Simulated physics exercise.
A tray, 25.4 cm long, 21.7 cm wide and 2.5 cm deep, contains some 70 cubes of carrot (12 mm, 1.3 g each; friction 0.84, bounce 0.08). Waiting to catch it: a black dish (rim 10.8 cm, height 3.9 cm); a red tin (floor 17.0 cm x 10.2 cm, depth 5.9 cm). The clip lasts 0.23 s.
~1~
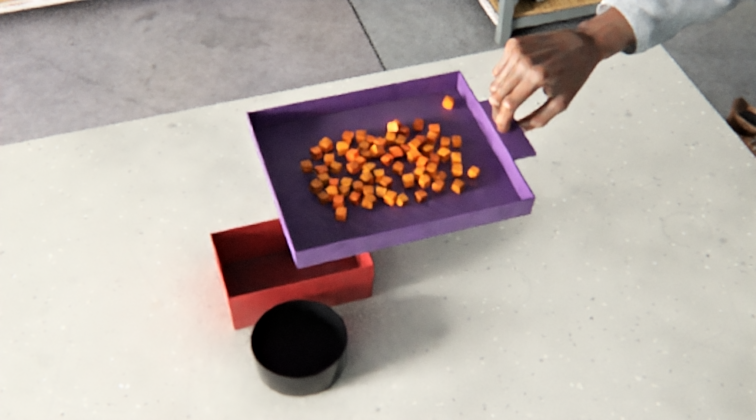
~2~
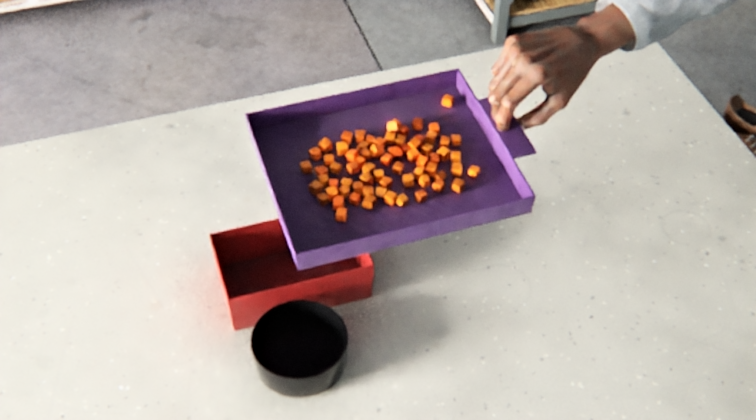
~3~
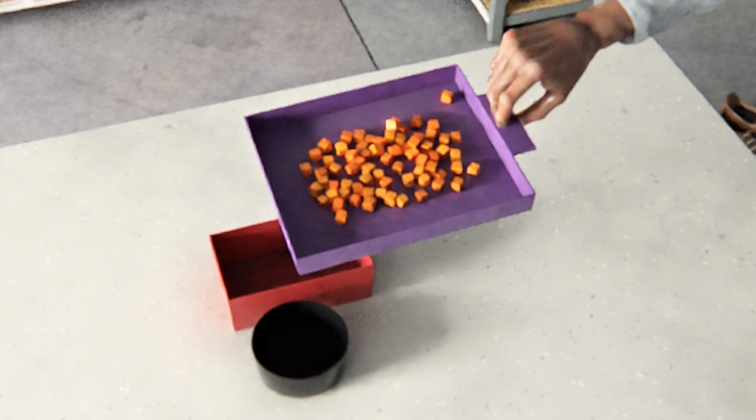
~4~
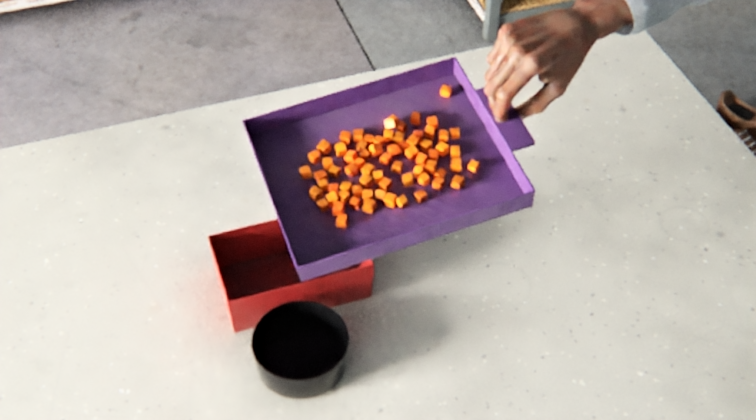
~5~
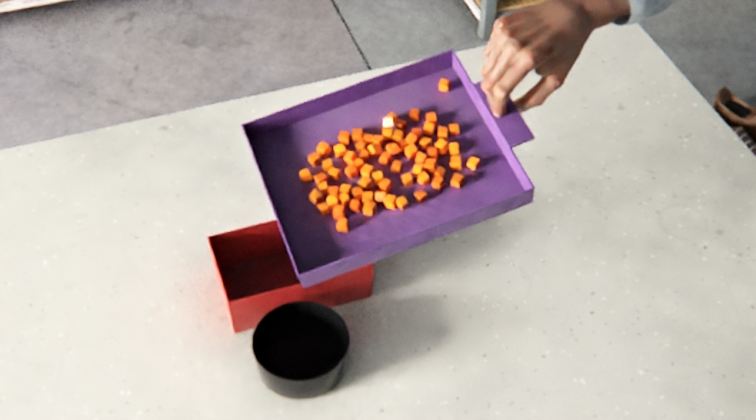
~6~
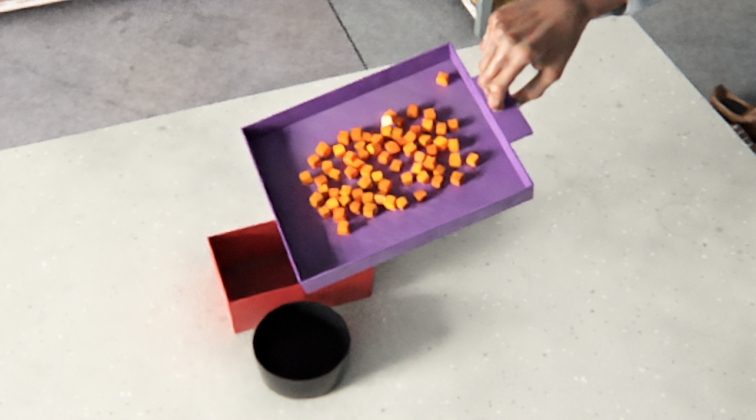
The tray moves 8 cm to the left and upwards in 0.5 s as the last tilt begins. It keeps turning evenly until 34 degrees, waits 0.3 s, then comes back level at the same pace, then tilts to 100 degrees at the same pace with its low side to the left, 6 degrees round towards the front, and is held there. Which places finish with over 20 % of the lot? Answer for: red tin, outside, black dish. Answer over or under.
Red tin: Over, outside: Under, black dish: Over.
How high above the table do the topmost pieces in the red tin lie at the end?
About 1.5 cm.
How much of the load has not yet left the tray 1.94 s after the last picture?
Some 100 per cent of the load.
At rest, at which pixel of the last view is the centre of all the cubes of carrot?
Around (306, 320).
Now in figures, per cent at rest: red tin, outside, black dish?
Red tin 35; outside 10; black dish 40.
Then, 0.75 s after the last picture, tilt 24 degrees; tray 100 %; middle of all pieces on or above the table near (329, 233).
Then, 1.37 s after the last picture, tilt 20 degrees; tray 100 %; middle of all pieces on or above the table near (289, 223).
Then, 1.94 s after the last picture, tilt 70 degrees; tray 100 %; middle of all pieces on or above the table near (308, 241).
Then, 2.49 s after the last picture, tilt 100 degrees; black dish 30 %, red tin 30 %, tray 25 %, outside 5 %, in the air 5 %; middle of all pieces on or above the table near (316, 291).
In the end, black dish 40 %, red tin 35 %, tray 10 %, outside 10 %.
